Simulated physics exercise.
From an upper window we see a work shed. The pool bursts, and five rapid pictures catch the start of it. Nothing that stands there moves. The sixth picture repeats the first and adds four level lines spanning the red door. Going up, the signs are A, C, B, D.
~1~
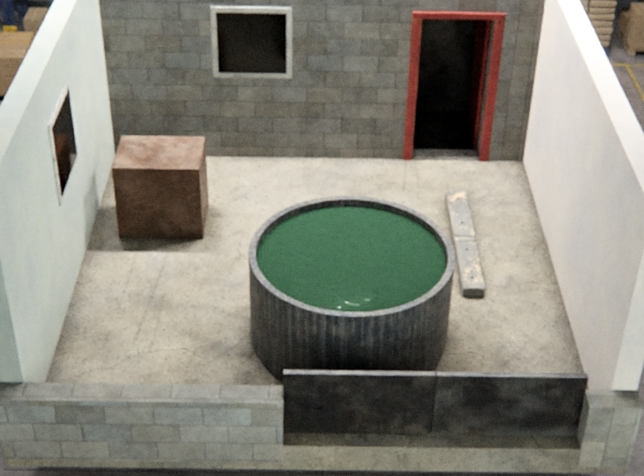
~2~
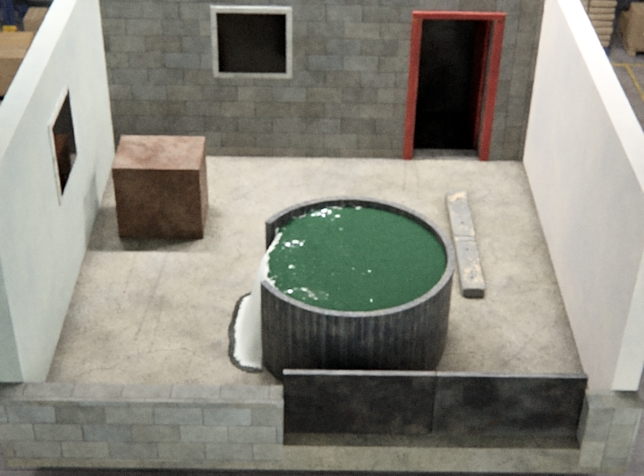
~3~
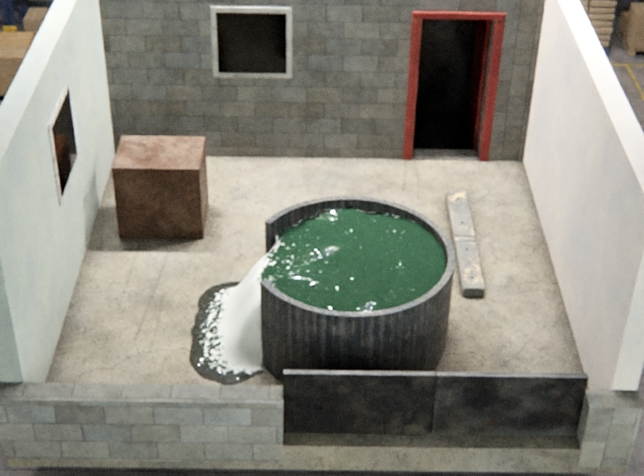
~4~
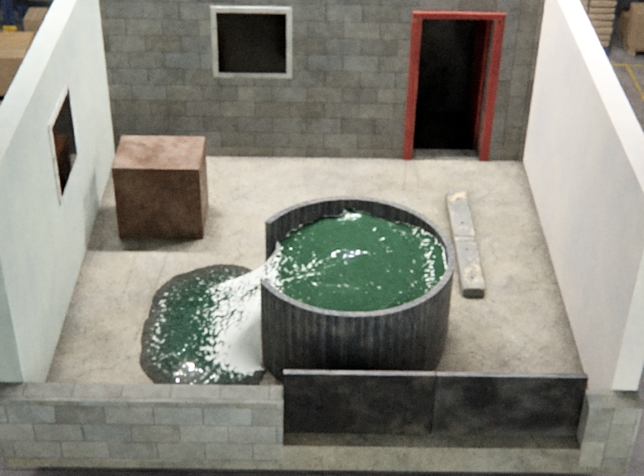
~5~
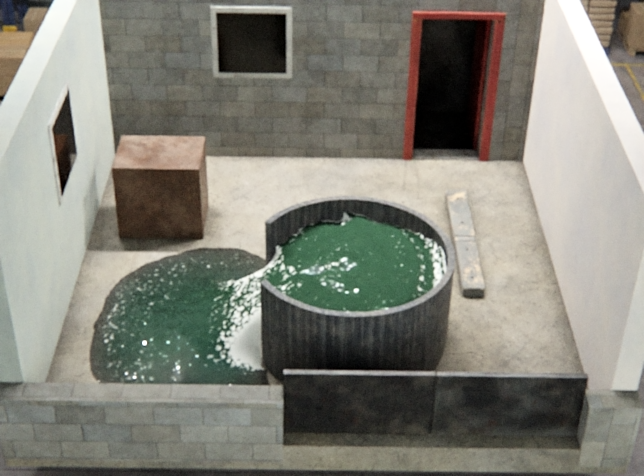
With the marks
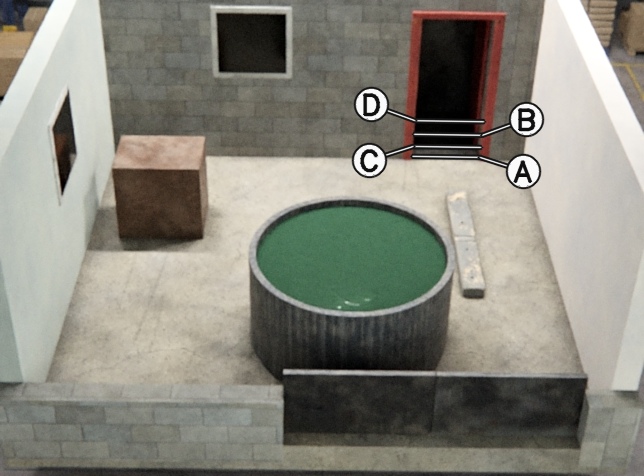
From an upper window we look down into a work shed with grey block walls and a pale concrete floor. A round, dark-sided pool of green water stands near a shut black gate, with a brown box to the left, and a red doorway and pale plank to the right. The pool's left side opens and white, foaming water pours out, spreading leftward across the floor in a widening green sheet.
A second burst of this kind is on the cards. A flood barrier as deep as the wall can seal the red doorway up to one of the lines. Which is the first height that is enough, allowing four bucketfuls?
Line C.
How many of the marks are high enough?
Three.
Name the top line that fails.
Here it is line A.
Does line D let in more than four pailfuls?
No.
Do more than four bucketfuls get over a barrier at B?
No, not at all.
On the marked copy, A at (446, 156); B at (448, 134); C at (447, 146); D at (449, 121); from the bottom up A, C, B, D.
If A is chosen, dozens of bucketfuls pour in.
If B is chosen, nothing gets over.
If C is chosen, nothing gets over.
If D is chosen, nothing gets over.
